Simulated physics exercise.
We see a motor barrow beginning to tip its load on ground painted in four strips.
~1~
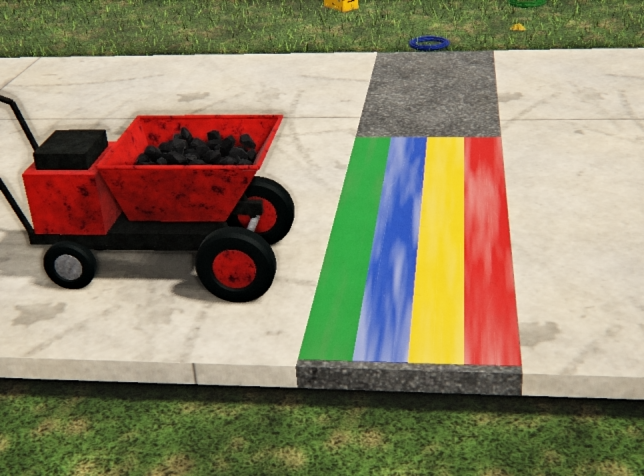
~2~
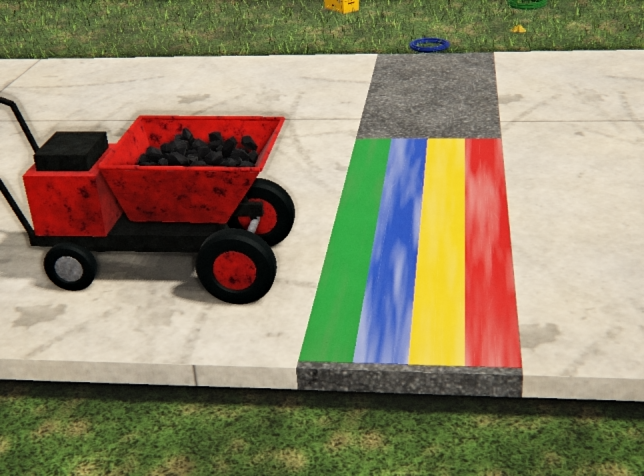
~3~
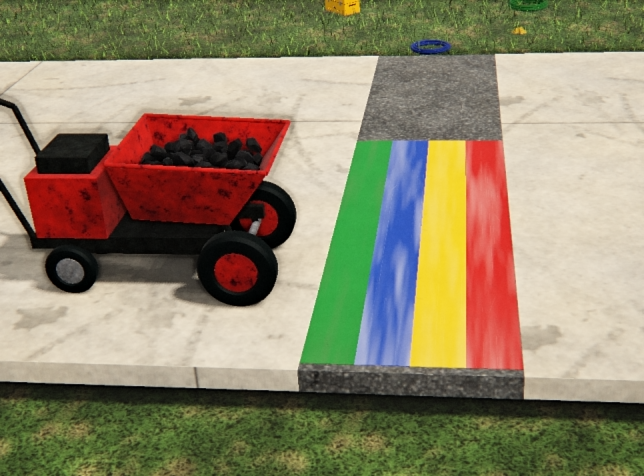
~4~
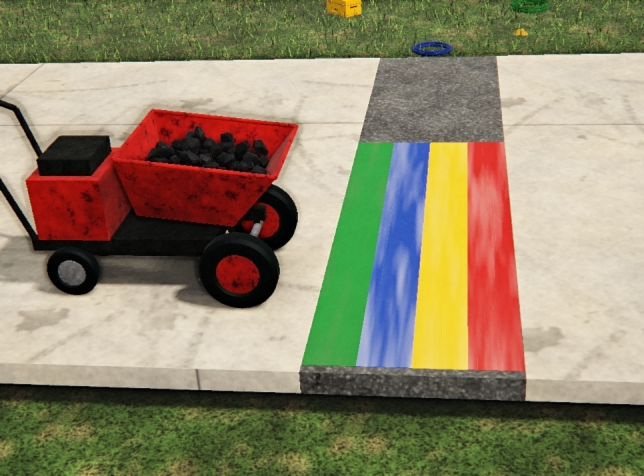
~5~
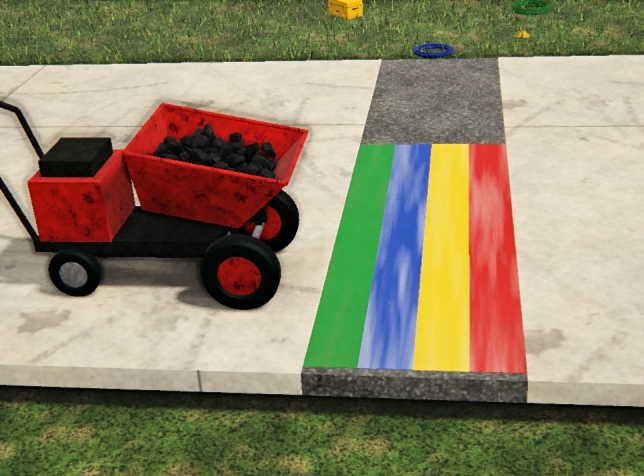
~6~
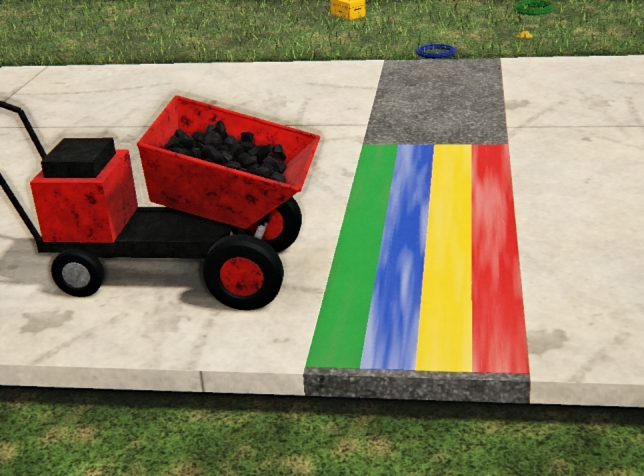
A red skip of black lumps tilts gradually to the right beside four coloured strips.
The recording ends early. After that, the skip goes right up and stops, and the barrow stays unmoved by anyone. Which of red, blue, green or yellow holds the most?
Blue.
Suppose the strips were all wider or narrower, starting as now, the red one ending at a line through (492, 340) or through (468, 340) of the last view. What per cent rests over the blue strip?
First case 40 per cent, second case 30 per cent.
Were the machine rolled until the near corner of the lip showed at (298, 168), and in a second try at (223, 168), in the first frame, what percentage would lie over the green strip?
Around 0 and 40 per cent respectively.
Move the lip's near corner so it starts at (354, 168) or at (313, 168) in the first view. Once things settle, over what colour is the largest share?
Case 1 - the strip in red; case 2 - that yellow strip.
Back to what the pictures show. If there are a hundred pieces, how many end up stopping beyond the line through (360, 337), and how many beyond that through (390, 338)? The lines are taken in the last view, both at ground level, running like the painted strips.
The first comes to 70 per cent, the second to 40 per cent.
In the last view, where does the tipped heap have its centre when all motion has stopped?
(399, 274).
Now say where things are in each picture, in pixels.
The first picture shows lip of the skip near (258, 168), level; top of the load near (190, 159), lumps of coal; green strip near (333, 325); blue strip near (385, 326); yellow strip near (437, 328); red strip near (491, 329).
The second picture shows lip of the skip near (260, 170), level; top of the load near (192, 160).
The third picture shows lip of the skip near (266, 174), tipped barely; top of the load near (183, 161).
The fourth picture shows lip of the skip near (275, 178), tipped a little; top of the load near (184, 157).
The fifth picture shows lip of the skip near (286, 184), tipped a little; top of the load near (193, 155).
The sixth picture shows lip of the skip near (299, 190), tipped clearly; top of the load near (205, 151); green strip near (340, 333); blue strip near (392, 334); yellow strip near (445, 335); red strip near (499, 337).
Shortly afterwards, skip tipped steeply; the whole lot in the skip.
Next, skip tipped steeply; all but a few in the skip; only a few over the green strip; a little over the blue strip.
Some moments later, skip tipped right over; near a third in the skip; a little over the green strip; near a third over the blue strip; a little over the yellow strip; only a few over the red strip; only a few off the paint.
In the end, skip tipped right over; near a quarter in the skip; near a quarter over the green strip; near a third over the blue strip; near a quarter over the yellow strip; a little over the red strip; only a few off the paint.
